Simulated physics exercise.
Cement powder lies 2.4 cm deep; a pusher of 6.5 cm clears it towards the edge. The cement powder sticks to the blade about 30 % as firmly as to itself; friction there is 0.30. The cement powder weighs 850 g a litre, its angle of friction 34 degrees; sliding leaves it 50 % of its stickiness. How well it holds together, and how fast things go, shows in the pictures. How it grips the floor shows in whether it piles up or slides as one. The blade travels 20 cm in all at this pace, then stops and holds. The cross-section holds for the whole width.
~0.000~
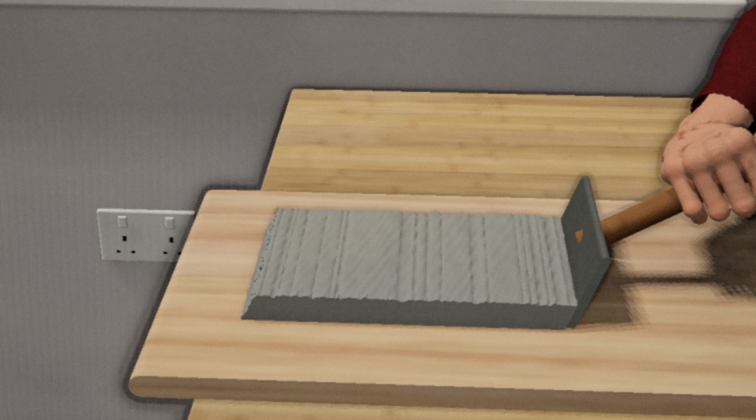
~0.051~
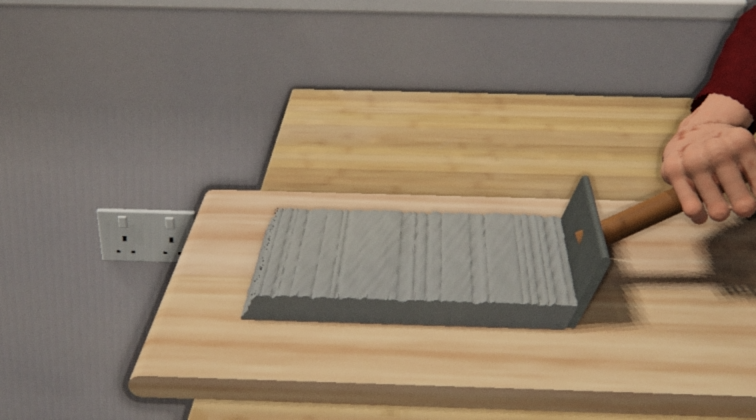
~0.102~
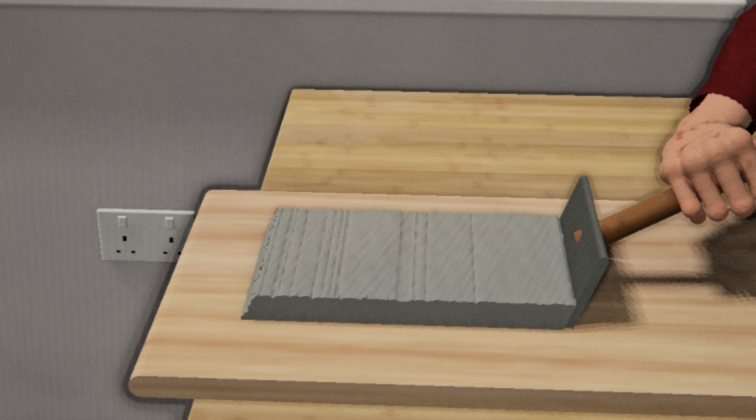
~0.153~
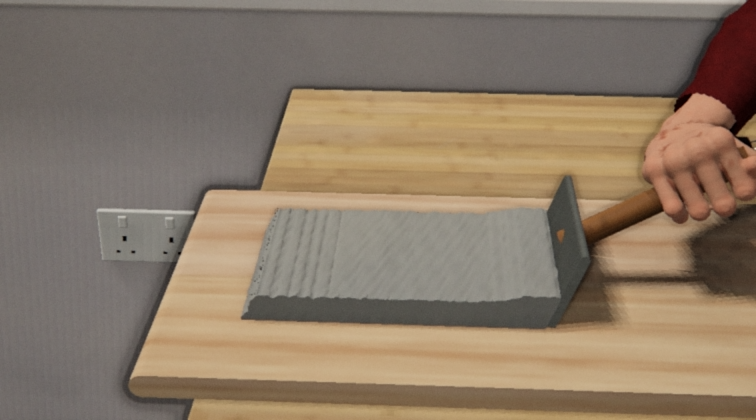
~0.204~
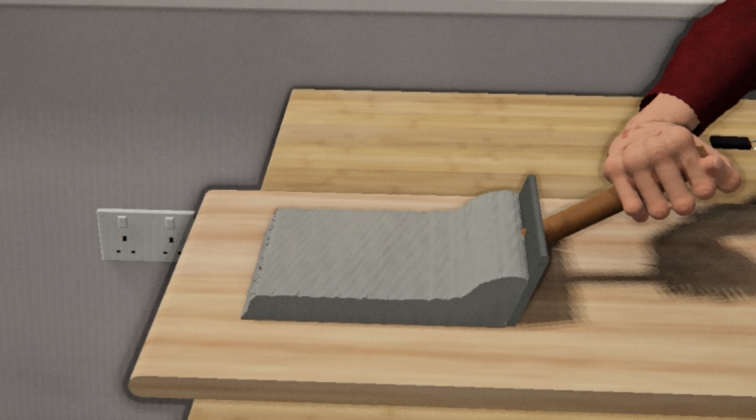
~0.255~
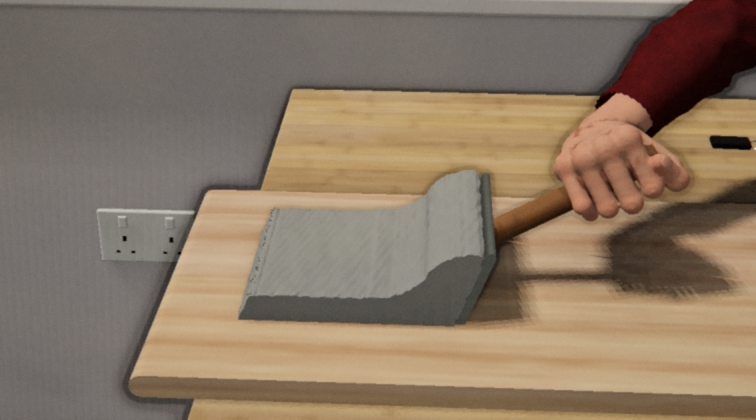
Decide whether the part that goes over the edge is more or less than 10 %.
It comes out more than 10 %.
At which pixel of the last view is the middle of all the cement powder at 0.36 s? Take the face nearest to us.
Near (306, 292).
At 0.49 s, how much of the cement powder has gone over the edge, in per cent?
About 0 %.
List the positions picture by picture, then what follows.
In the first picture, foot of the blade at (565, 330), not yet moved; front end of the cement powder at (243, 319), piled 2.4 cm high.
In the second picture, foot of the blade at (565, 330), not yet moved; front end of the cement powder at (243, 319), piled 2.4 cm high.
In the third picture, foot of the blade at (564, 330), not yet moved; front end of the cement powder at (243, 319), piled 2.4 cm high.
In the fourth picture, foot of the blade at (546, 330), moved 1.6 cm; front end of the cement powder at (243, 319), piled 3.1 cm high.
In the fifth picture, foot of the blade at (505, 328), moved 4.9 cm; front end of the cement powder at (243, 319), piled 4.8 cm high.
In the sixth picture, foot of the blade at (454, 327), moved 9.0 cm; front end of the cement powder at (239, 319), piled 6.8 cm high.
By 0.36 s, 0 % has gone over the edge.
By 0.49 s, 0 % has gone over the edge.
By 0.61 s, 13 % has gone over the edge.
By 0.74 s, 20 % has gone over the edge.
By 0.81 s, at the end, 20 % has gone over the edge.
